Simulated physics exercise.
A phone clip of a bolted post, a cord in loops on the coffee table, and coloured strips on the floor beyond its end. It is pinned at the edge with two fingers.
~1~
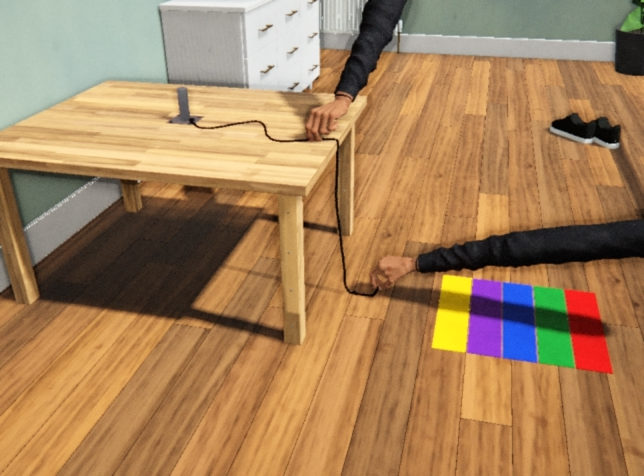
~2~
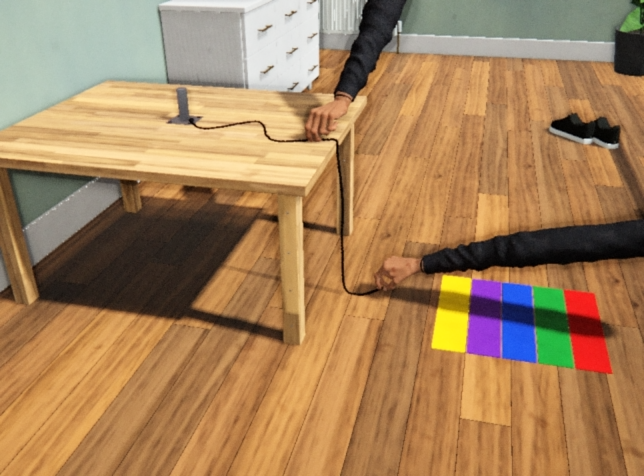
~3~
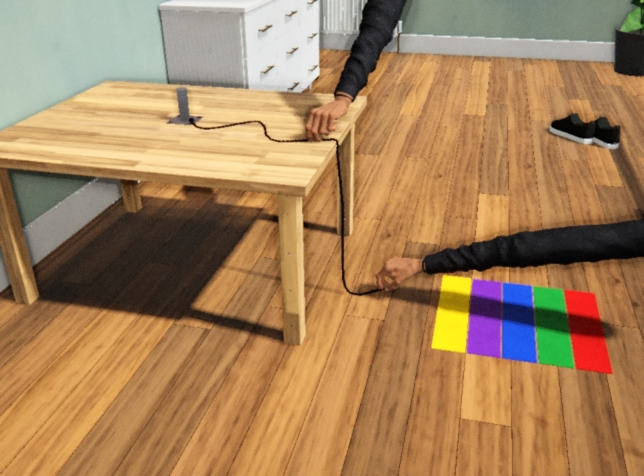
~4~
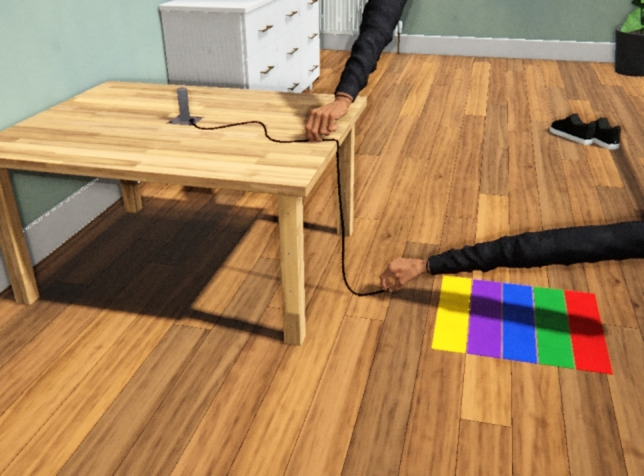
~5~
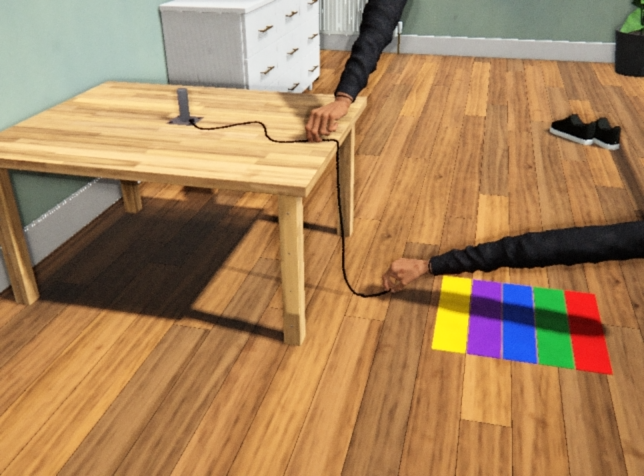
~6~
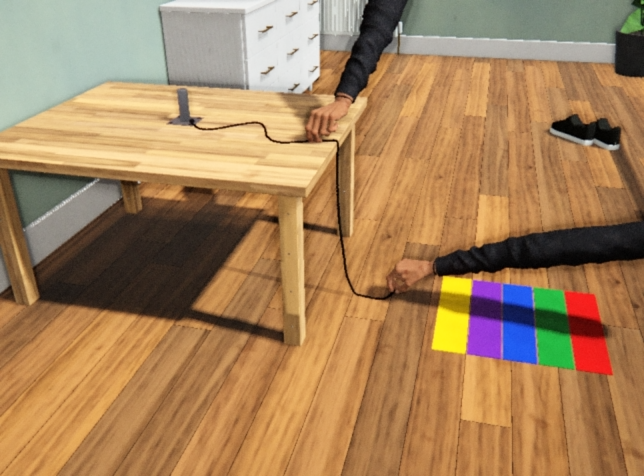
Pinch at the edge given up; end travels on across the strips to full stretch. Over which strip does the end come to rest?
Over the green strip.
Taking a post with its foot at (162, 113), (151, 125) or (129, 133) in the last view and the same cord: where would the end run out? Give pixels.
You'd find it around (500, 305), then (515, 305), and finally (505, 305).
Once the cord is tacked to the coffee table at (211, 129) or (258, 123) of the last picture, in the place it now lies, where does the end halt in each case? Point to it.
Pixel positions per try: (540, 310); (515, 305).
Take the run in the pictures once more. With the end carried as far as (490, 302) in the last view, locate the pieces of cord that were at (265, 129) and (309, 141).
(290, 134) and (346, 167).
Soon after, end near (490, 302); over purple.
Then, end near (531, 307); over blue.
At full stretch, end near (554, 310); over green. The end stops over the green strip.
